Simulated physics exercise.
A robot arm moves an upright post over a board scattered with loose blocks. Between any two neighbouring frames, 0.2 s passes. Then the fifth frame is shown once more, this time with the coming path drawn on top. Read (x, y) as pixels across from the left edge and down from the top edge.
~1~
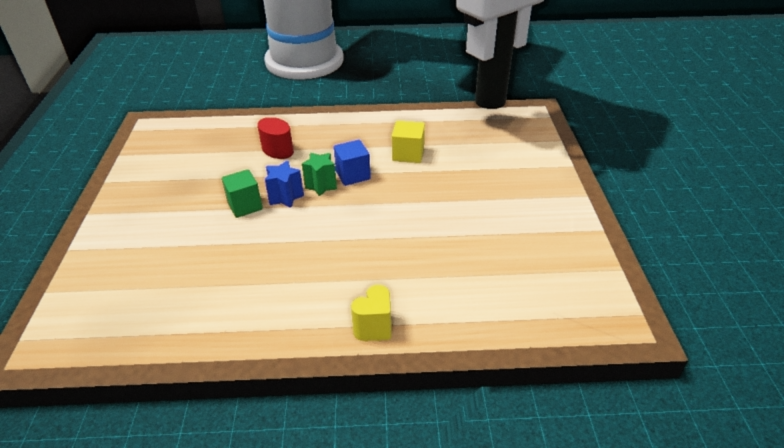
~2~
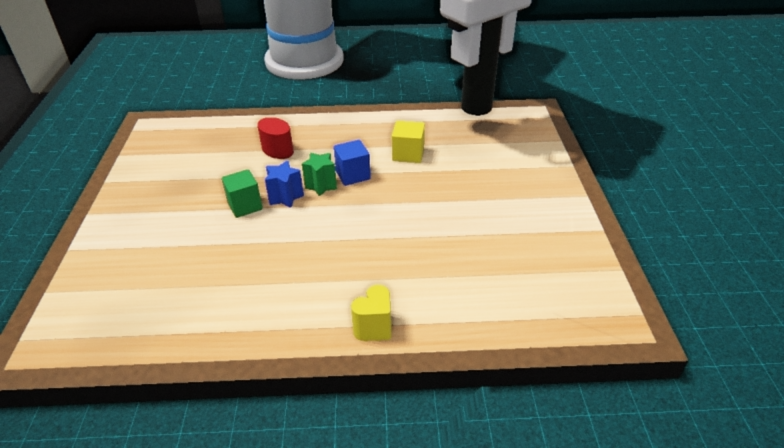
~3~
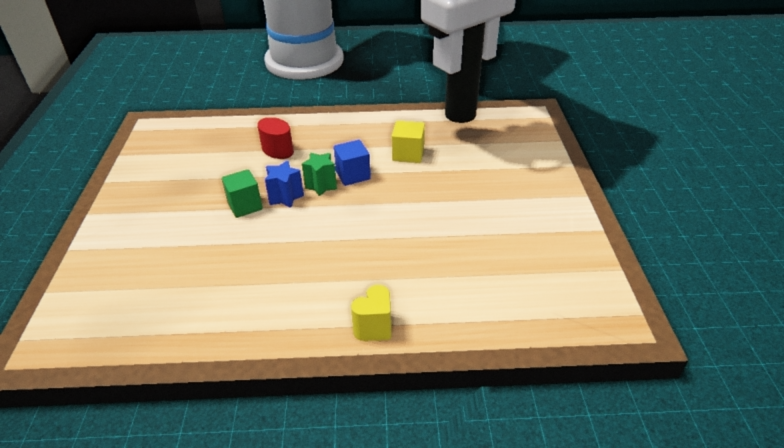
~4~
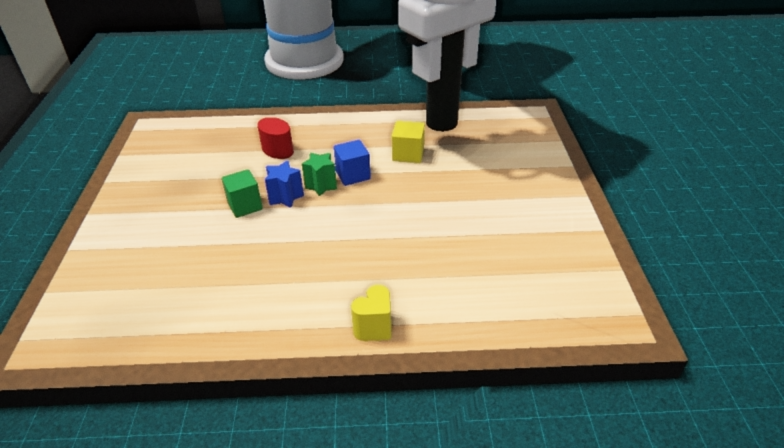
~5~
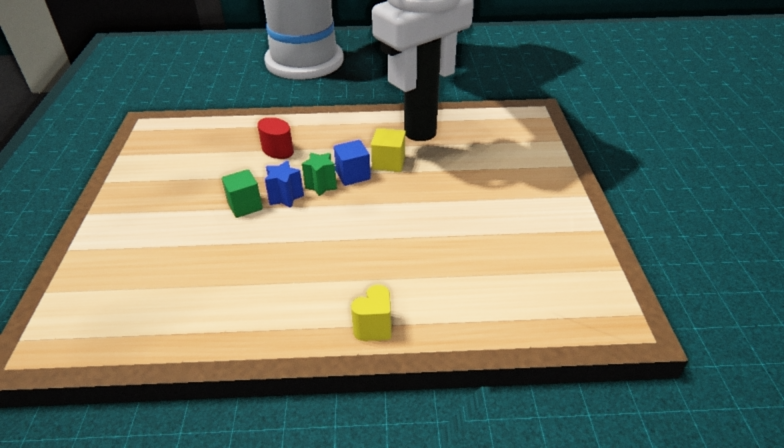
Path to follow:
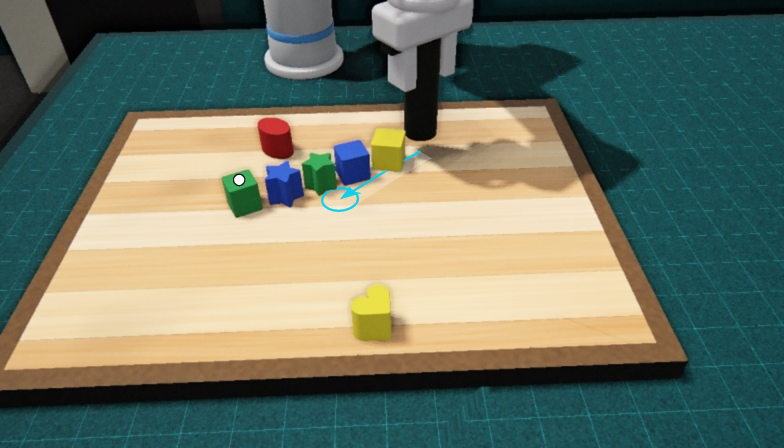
A robot arm moves its black post left and pushes the yellow cube toward the blue cube.
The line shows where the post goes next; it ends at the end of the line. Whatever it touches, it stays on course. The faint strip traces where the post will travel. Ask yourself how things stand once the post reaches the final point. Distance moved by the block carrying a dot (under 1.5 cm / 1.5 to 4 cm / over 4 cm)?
It ends over 4 cm away.
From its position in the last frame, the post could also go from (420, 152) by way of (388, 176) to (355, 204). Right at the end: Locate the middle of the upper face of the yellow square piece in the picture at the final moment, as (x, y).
The point I'd pick in the picture is (313, 180).
The drawn path runs in a line from (420, 152) to (340, 199); the dot is on the green square piece.
On the path given first. One third of the way, post (394, 147); blue star-shaped block (272, 173); green star-shaped block (299, 165), turned 15° clockwise; blue square piece (329, 160), turned 25° clockwise; yellow square piece (361, 153).
Two thirds of the way, post (366, 163); green square piece (205, 186), turned 35° clockwise; blue star-shaped block (237, 184); green star-shaped block (267, 177), turned 15° clockwise; blue square piece (298, 173), turned 30° clockwise; yellow square piece (331, 169).
At the end, post (338, 180); green square piece (172, 188), turned 45° clockwise; blue star-shaped block (202, 190), turned 20° clockwise; green star-shaped block (233, 186), turned 25° clockwise; blue square piece (264, 186), turned 40° clockwise; yellow square piece (299, 185).
